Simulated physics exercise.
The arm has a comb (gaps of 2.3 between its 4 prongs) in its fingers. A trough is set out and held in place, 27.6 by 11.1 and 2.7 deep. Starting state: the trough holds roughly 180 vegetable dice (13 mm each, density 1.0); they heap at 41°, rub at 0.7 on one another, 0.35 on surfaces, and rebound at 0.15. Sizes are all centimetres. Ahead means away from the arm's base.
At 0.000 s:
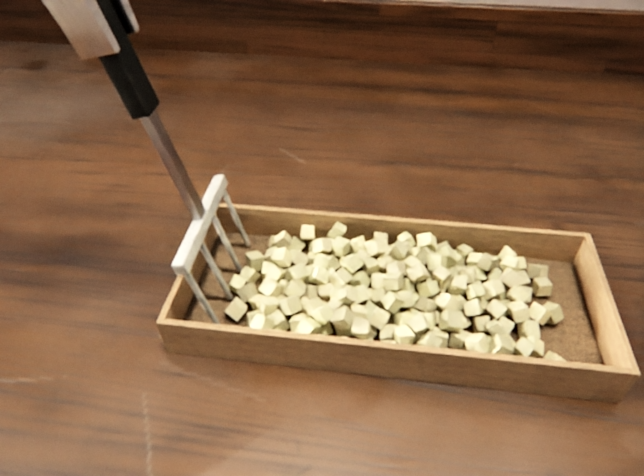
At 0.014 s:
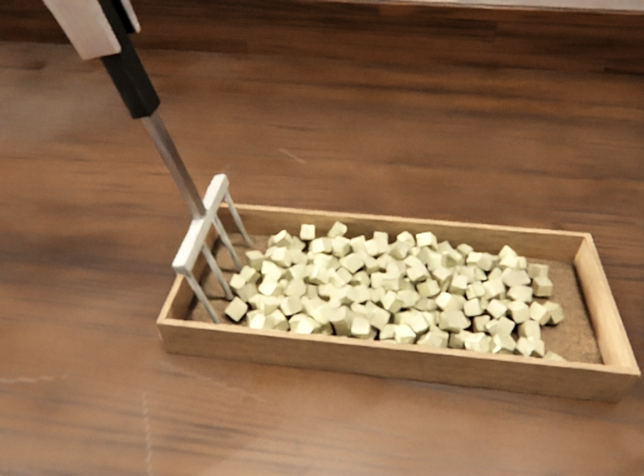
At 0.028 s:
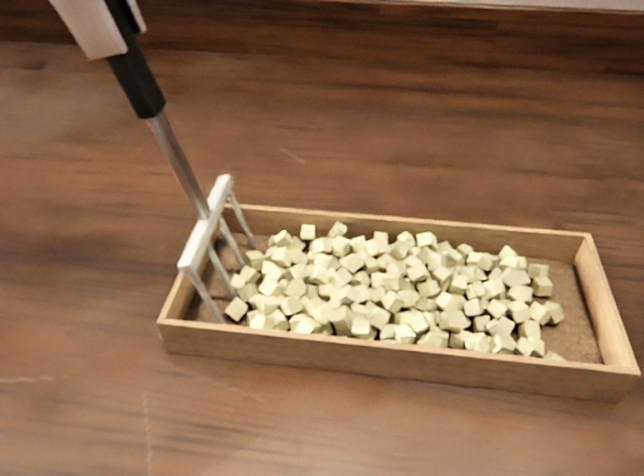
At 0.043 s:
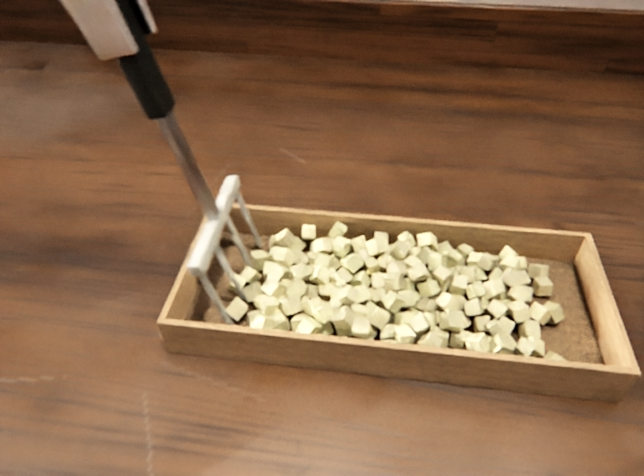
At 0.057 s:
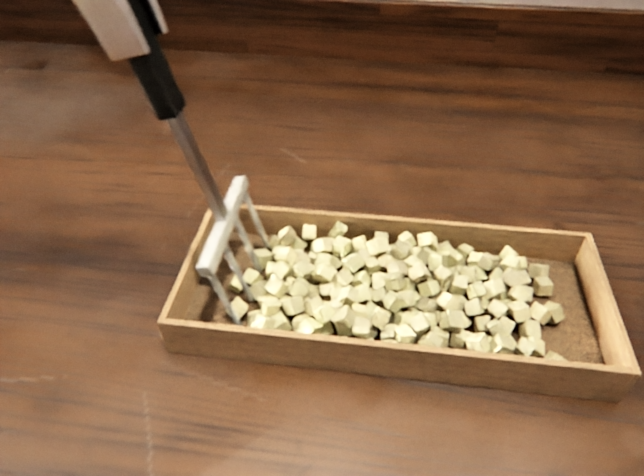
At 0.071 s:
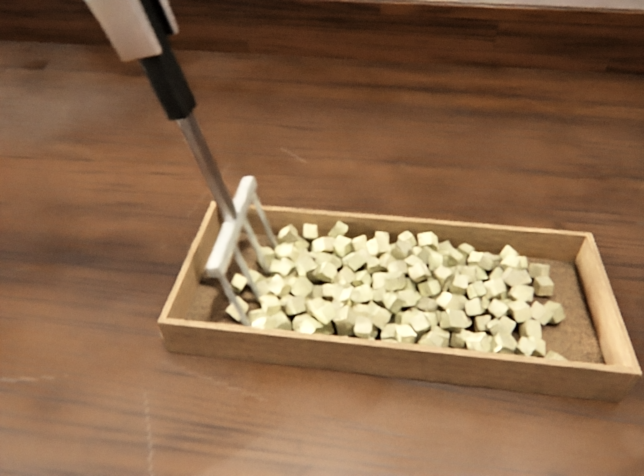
Robotic arm holding a pale four-pronged comb, moving it slowly rightward against the pale green cubes in a shallow wooden trough.
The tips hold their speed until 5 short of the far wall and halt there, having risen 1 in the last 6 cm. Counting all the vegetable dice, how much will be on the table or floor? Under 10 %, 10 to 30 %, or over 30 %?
Under 10 %.
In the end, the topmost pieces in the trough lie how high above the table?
Height: Roughly 5.0 cm.
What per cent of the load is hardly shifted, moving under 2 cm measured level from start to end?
Result: Close to 10 per cent of the load.
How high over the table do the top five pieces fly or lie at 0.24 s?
I'd say around 3 centimetres up.
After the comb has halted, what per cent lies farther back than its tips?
Roughly 55 %.
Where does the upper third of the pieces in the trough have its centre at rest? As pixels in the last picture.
It is centred around (550, 298).
After 0.24 s, sloping 76°, highest piece 3 above the table; 182 in the trough.
After 0.41 s, sloping 76°, highest piece 5 above the table; 182 in the trough.
After 0.70 s, sloping 76°, highest piece 5 above the table; 172 in the trough, 10 on the table or floor.
After 1.40 s, sloping 76°, highest piece 5 above the table; 172 in the trough, 10 on the table or floor.
In the end, 172 in the trough, 10 on the table or floor. That is 5 % on the table or floor.
